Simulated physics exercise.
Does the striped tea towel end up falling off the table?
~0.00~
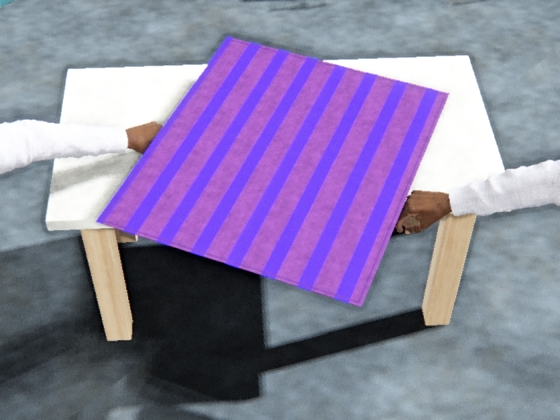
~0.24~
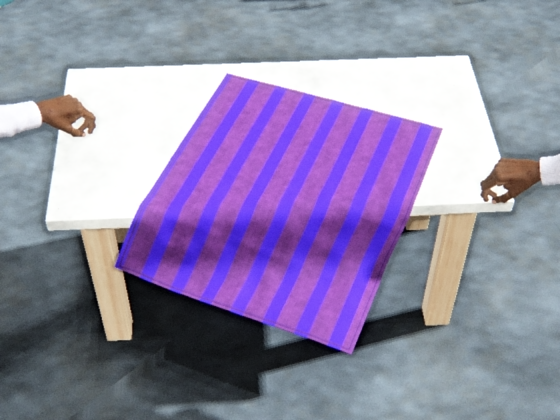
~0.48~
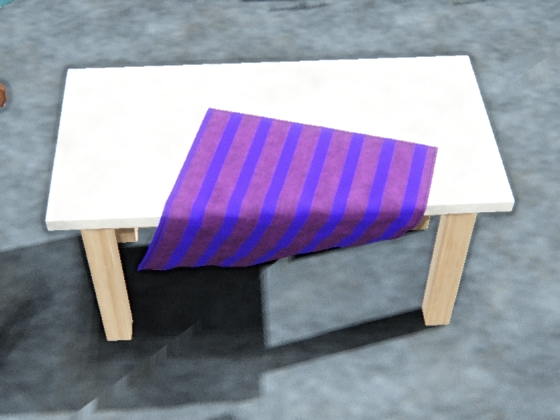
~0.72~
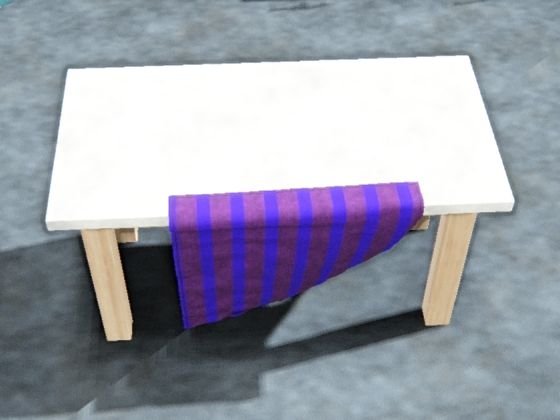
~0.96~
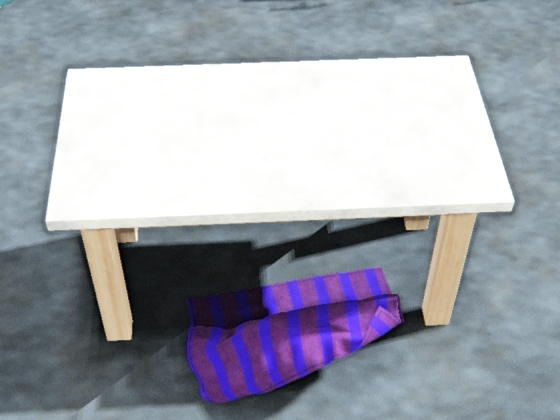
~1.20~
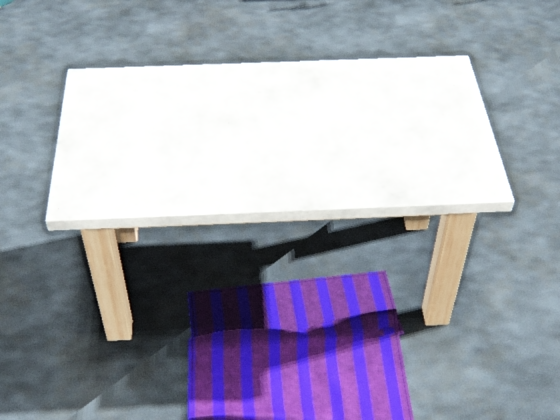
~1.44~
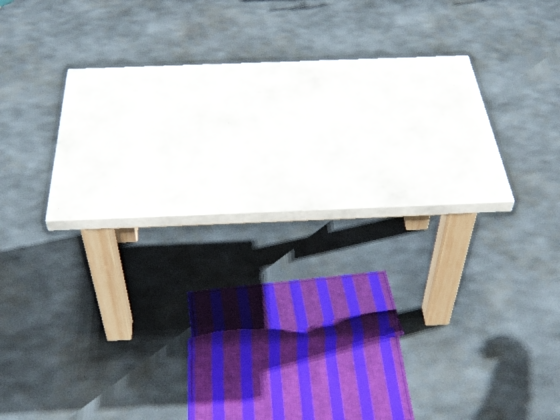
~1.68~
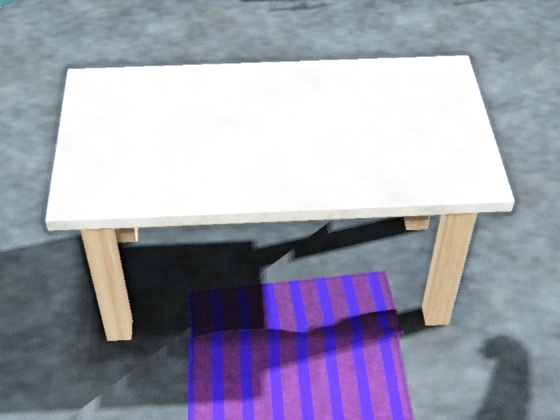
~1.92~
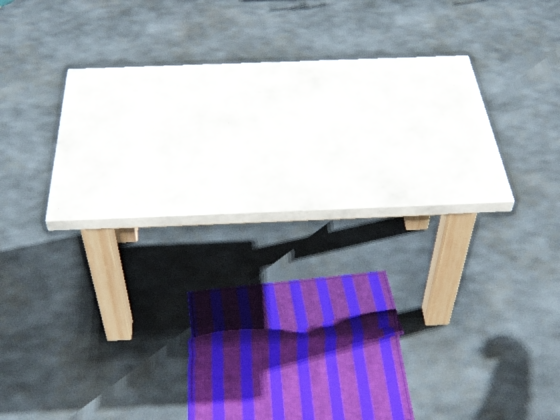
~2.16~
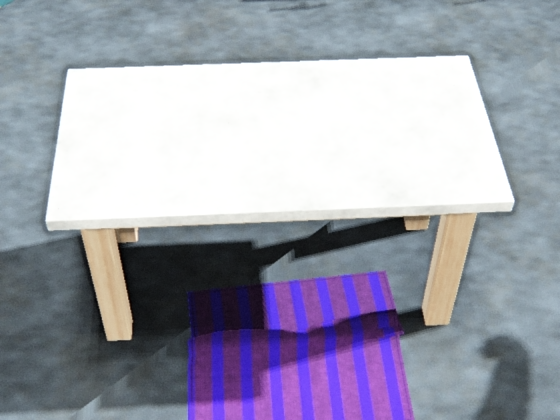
Yes, it slides over the front edge and drops to the floor, where it lies flat in front of the bare table.
